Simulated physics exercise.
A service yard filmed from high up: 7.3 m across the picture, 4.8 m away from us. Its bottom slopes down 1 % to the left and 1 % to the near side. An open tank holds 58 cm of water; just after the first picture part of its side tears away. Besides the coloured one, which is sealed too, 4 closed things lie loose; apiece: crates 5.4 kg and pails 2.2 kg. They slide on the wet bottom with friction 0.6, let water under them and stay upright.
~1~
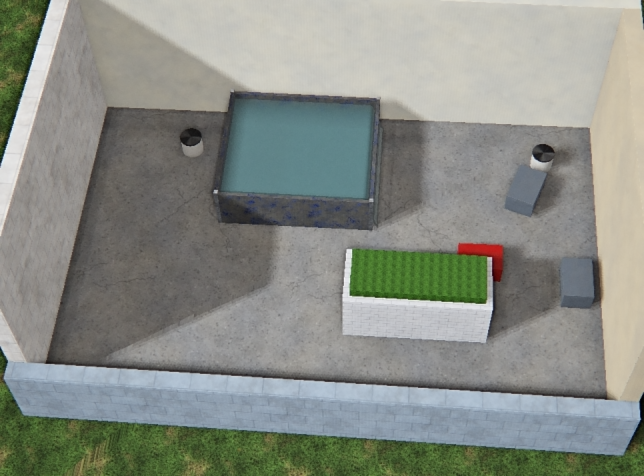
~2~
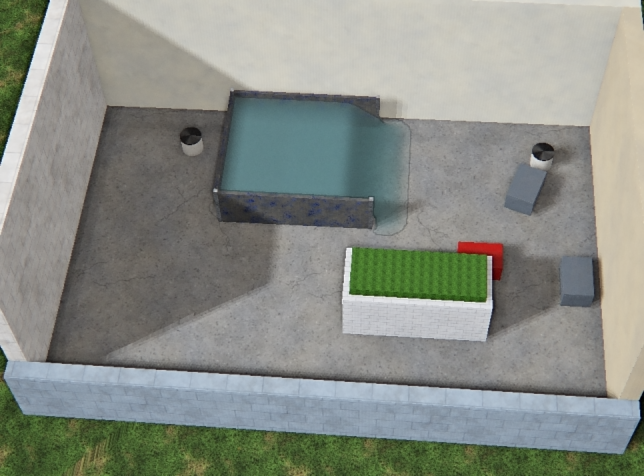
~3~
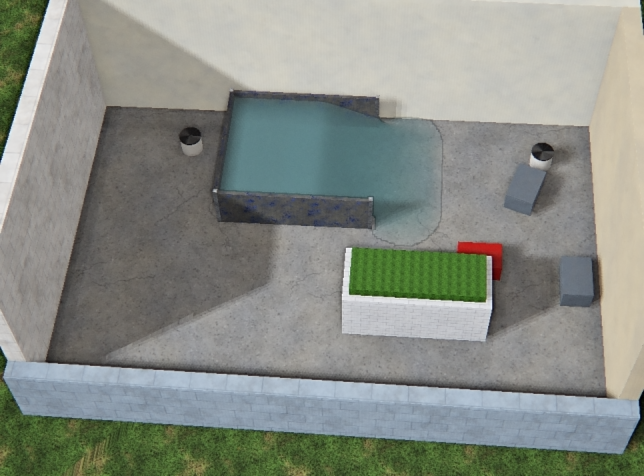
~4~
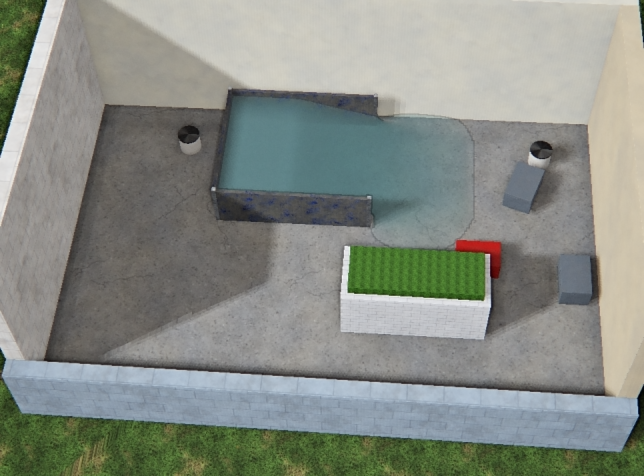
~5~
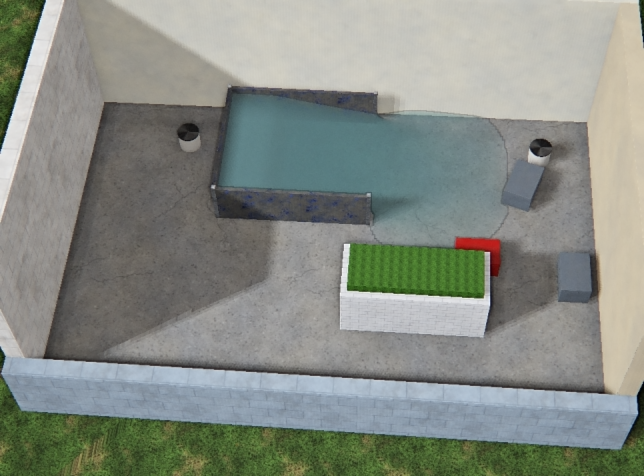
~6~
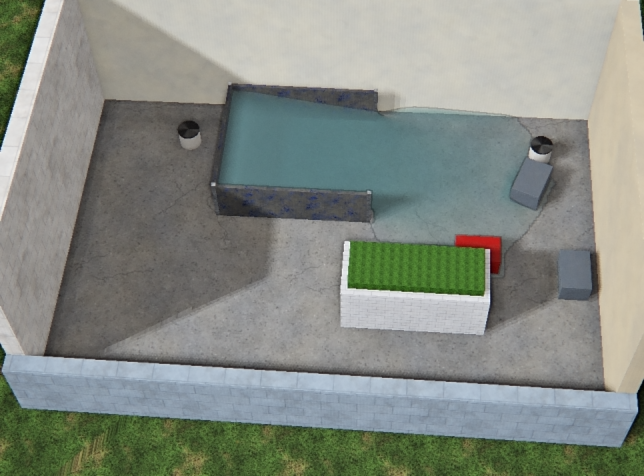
Water pours from the open right side of a tank and spreads right across the yard, nudging a grey crate.
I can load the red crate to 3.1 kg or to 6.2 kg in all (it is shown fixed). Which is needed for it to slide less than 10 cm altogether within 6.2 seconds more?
I expect that neither load is enough.
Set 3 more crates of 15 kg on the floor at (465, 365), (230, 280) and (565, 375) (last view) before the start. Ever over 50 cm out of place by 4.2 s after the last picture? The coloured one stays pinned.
In that order: Past it, less, over.
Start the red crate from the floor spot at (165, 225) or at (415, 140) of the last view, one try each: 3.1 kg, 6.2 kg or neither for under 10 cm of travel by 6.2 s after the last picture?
In that order: Neither is enough; neither is enough.
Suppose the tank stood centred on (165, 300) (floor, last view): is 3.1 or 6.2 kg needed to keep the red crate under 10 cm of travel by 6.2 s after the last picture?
Then neither weight holds it.
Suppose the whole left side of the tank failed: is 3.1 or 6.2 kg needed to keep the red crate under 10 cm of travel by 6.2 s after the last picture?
Then the lower weight is enough.
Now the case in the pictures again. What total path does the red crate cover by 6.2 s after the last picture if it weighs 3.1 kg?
Some 950 cm in all.
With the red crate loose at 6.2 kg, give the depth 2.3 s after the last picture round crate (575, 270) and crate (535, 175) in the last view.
Roughly 19 and 25 cm.
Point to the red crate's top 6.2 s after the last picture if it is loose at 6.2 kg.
Near (81, 227).
Then, 0.6 s after the last picture the red crate would be 45 cm from its start with 3.1 kg and 37 cm from its start with 6.2 kg; 4 cm of water round it then.
Then, 2.3 s after the last picture the red crate would be 186 cm from its start with 3.1 kg and 191 cm from its start with 6.2 kg; 7 cm of water round it then.
Then, 4.2 s after the last picture the red crate would be 327 cm from its start with 3.1 kg and 318 cm from its start with 6.2 kg; 3 cm of water round it then.
Then, 6.2 s after the last picture the red crate would be 535 cm from its start with 3.1 kg and 548 cm from its start with 6.2 kg; 9 cm of water round it then.
